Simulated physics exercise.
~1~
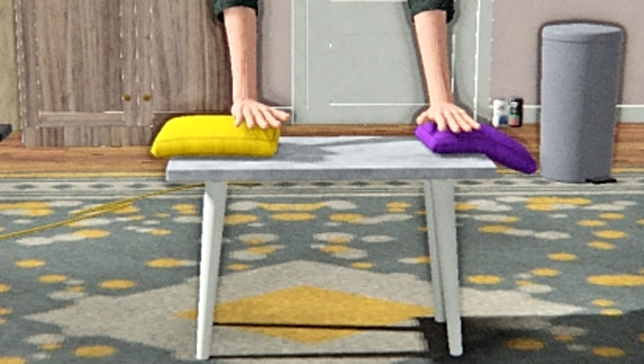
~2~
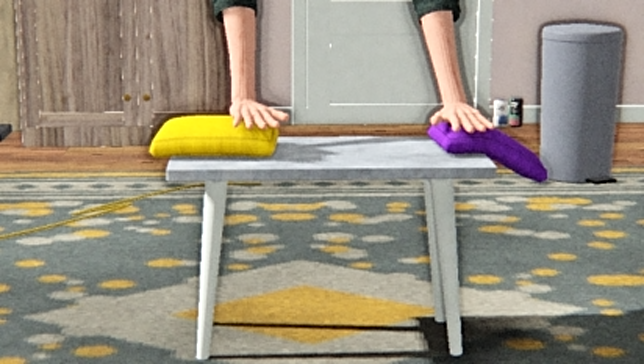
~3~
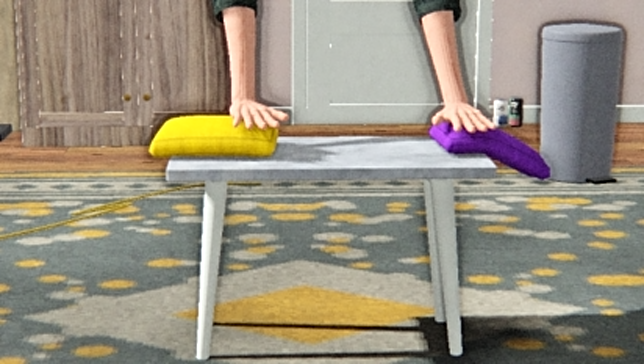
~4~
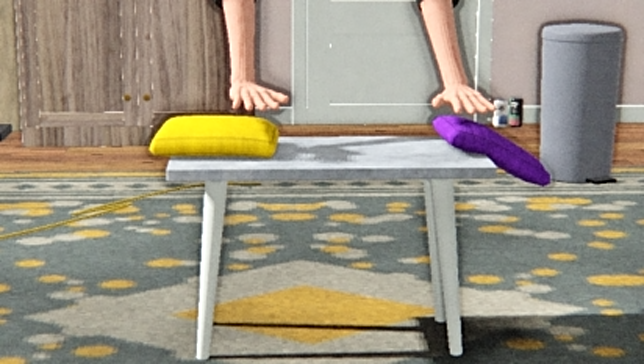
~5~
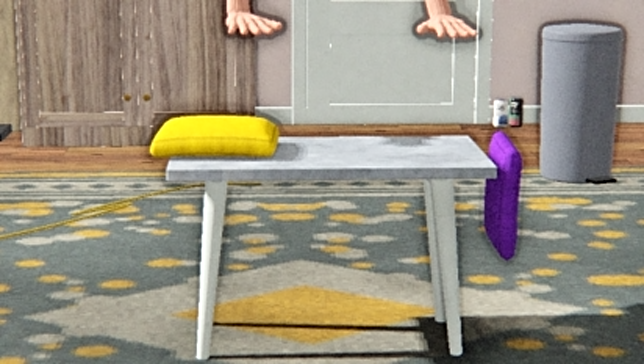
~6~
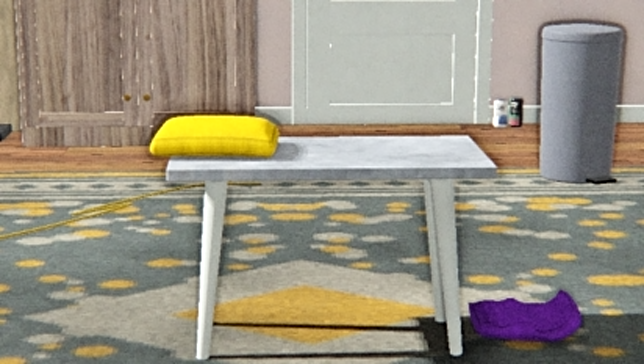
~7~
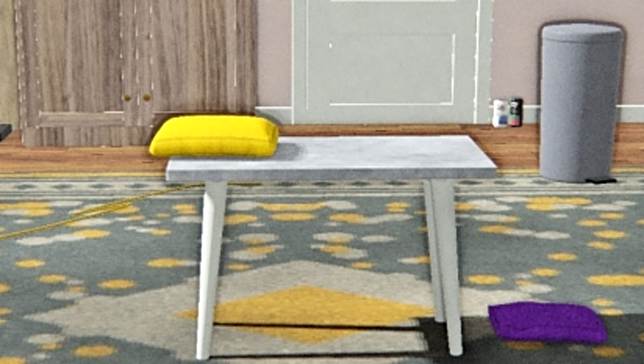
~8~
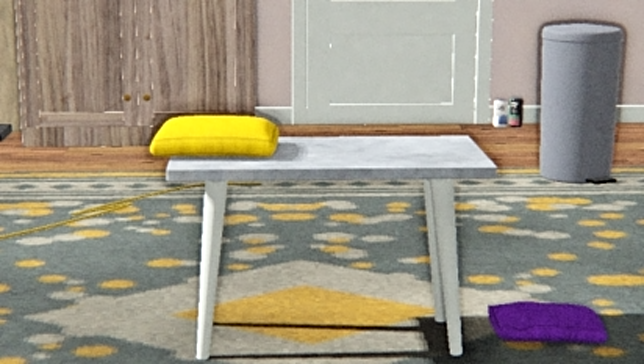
Purple cushion-like sack tipping off a bench and dropping to the patterned rug after two hands release it, yellow one staying put.
